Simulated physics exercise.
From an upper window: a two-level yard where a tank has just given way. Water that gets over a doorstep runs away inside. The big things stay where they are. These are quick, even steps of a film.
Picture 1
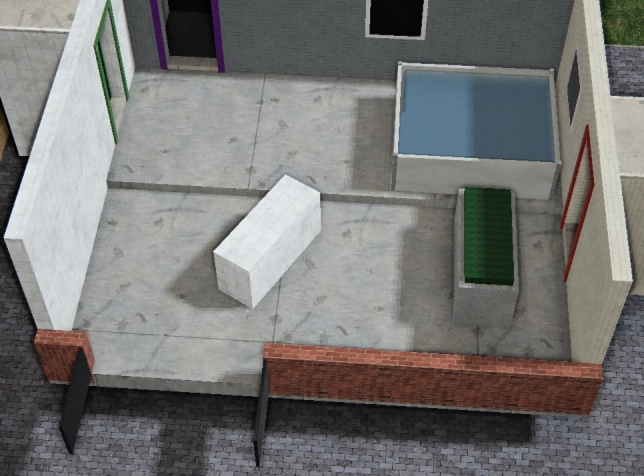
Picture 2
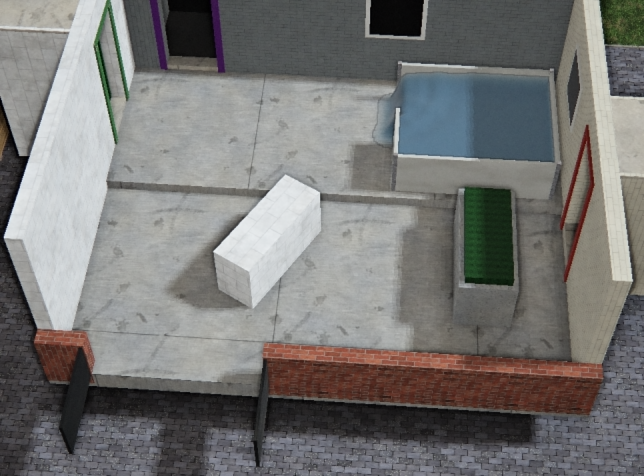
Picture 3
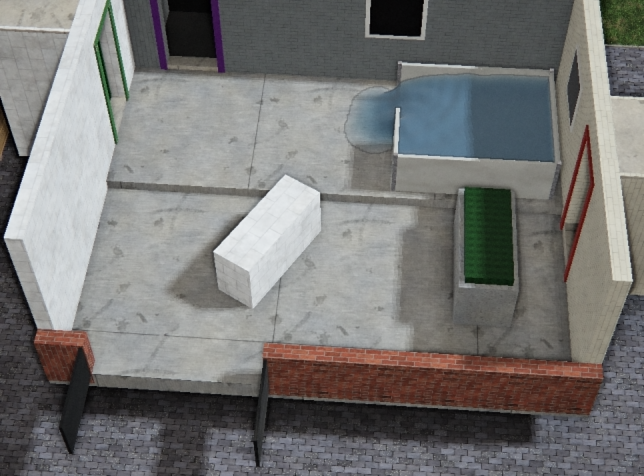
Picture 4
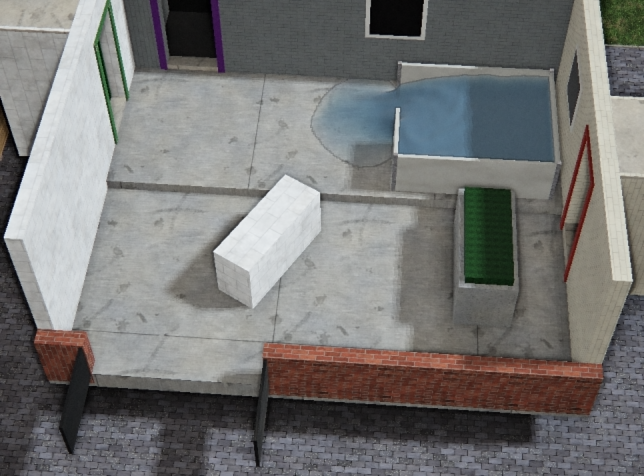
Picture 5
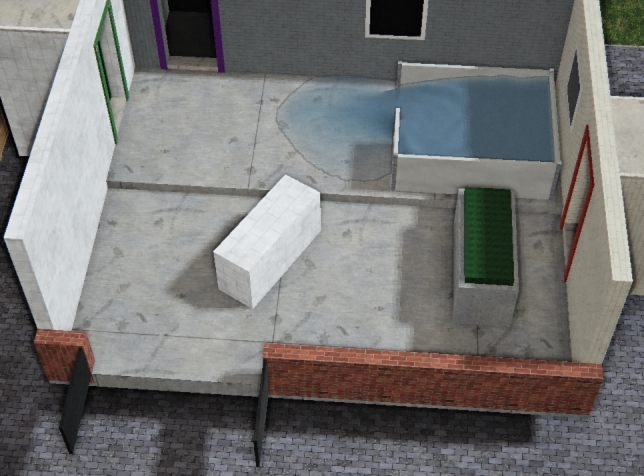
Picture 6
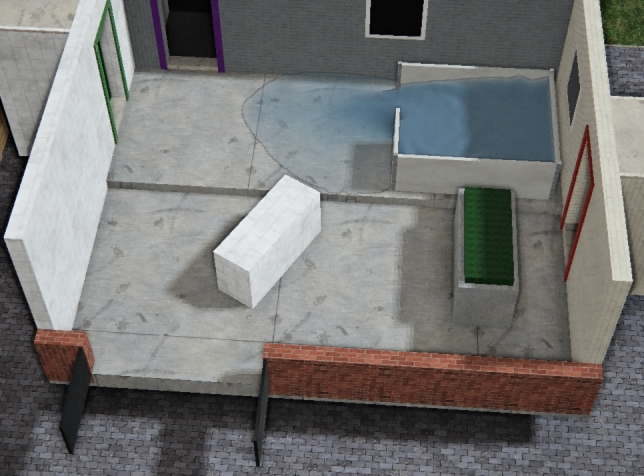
Water poured out through a gap in the left side of the raised tank and spread leftward across the upper level of the concrete yard, fanning wider behind the white block.
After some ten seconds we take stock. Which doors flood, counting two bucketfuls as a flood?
In the end: The purple door takes more than that; the green door takes more than that; the red door stays under that.
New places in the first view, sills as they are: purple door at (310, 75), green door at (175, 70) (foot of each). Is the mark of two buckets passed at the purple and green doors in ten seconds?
My reading: Purple door lets more in; green door takes more.
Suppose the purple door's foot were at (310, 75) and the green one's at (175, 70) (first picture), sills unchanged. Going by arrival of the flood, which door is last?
It is the door marked red.
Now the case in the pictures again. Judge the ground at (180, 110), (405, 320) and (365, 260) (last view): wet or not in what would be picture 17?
In that order: Flooded, free of water, free of water.
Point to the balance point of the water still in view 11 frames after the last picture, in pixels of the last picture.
I would point to (383, 134).
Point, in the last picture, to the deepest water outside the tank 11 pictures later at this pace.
Close to (143, 79).
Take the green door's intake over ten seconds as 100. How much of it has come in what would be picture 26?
I make it 55 per cent.
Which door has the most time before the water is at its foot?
I say the red-painted one.
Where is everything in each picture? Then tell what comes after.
In the first picture, the water tank at (476, 115) is whole and still.
In the second picture, the front is at (384, 144), out from the gap at (399, 109).
In the third picture, the front is at (349, 131), out from the gap at (399, 111).
In the fourth picture, the front is at (317, 129), out from the gap at (399, 112).
In the fifth picture, the front is at (282, 122), out from the gap at (399, 112).
In the sixth picture, the front is at (250, 103), out from the gap at (399, 112).
A moment on, water covers 30 % of the floor; the purple door wet at the sill, nothing in, the green door wet at the sill, nothing in, the red door not reached.
Next, water covers 40 % of the floor; the purple door wet at the sill, nothing in, the green door under two buckets in, the red door not reached.
Then, water covers 50 % of the floor; the purple door under two buckets in, the green door far over two buckets in, the red door not reached.
Later, water covers 60 % of the floor; the purple door over two buckets in, the green door far over two buckets in, the red door not reached.
In the end, water covers 70 % of the floor; the purple door over two buckets in, the green door far over two buckets in, the red door wet at the sill, nothing in.
